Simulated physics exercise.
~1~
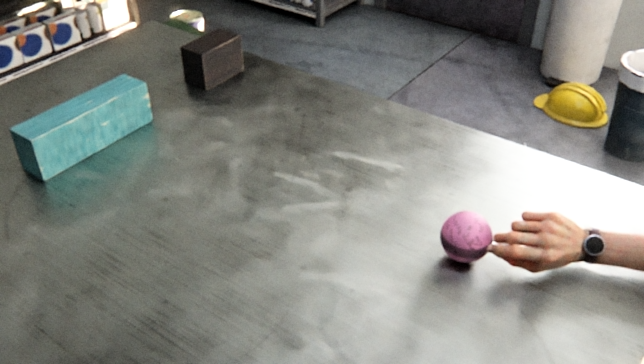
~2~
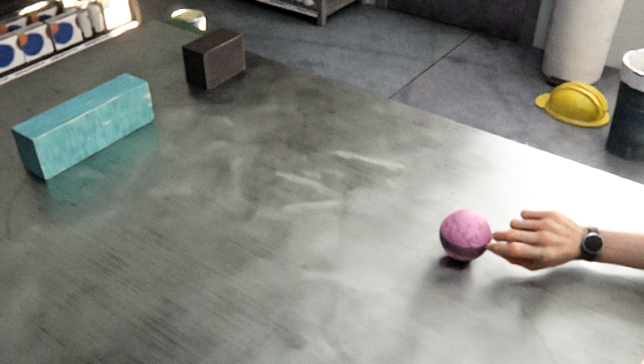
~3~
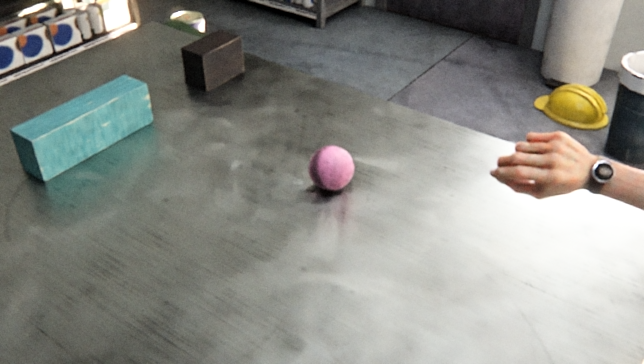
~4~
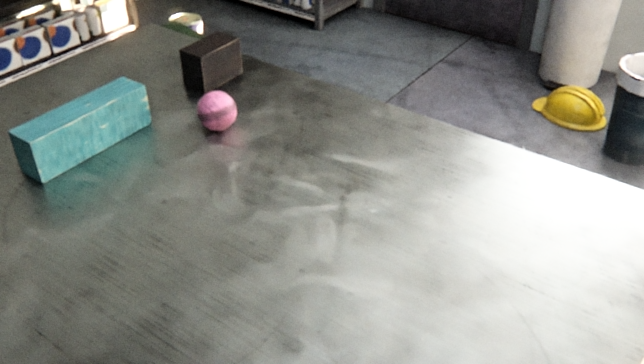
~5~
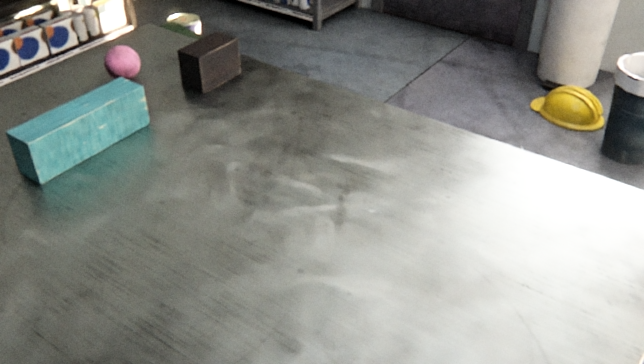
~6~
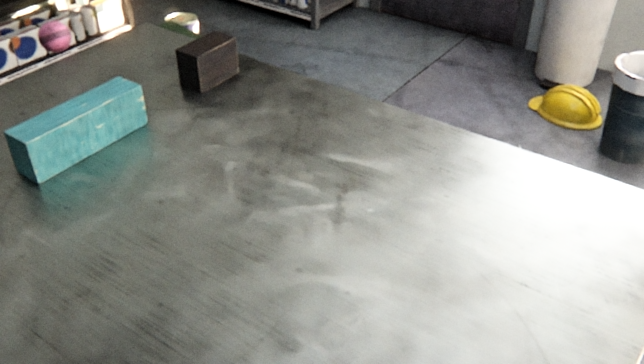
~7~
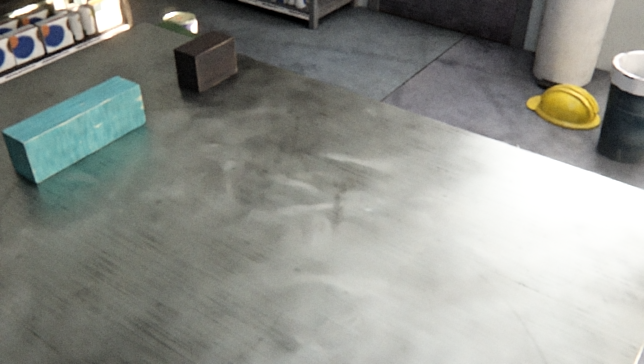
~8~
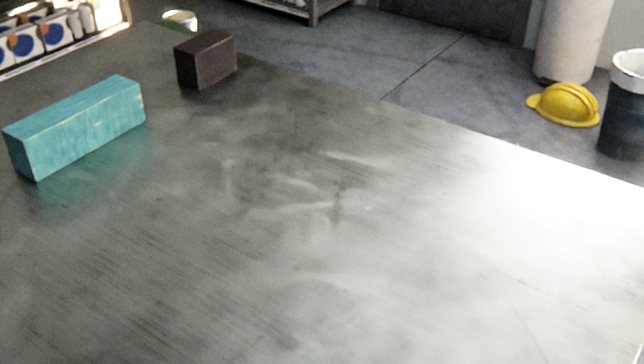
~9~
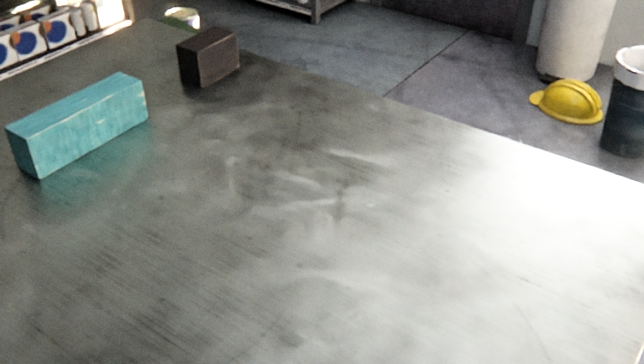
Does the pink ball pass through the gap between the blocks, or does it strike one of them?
The pink ball passes through the gap between the turquoise block and the black block, and both blocks stay in place.
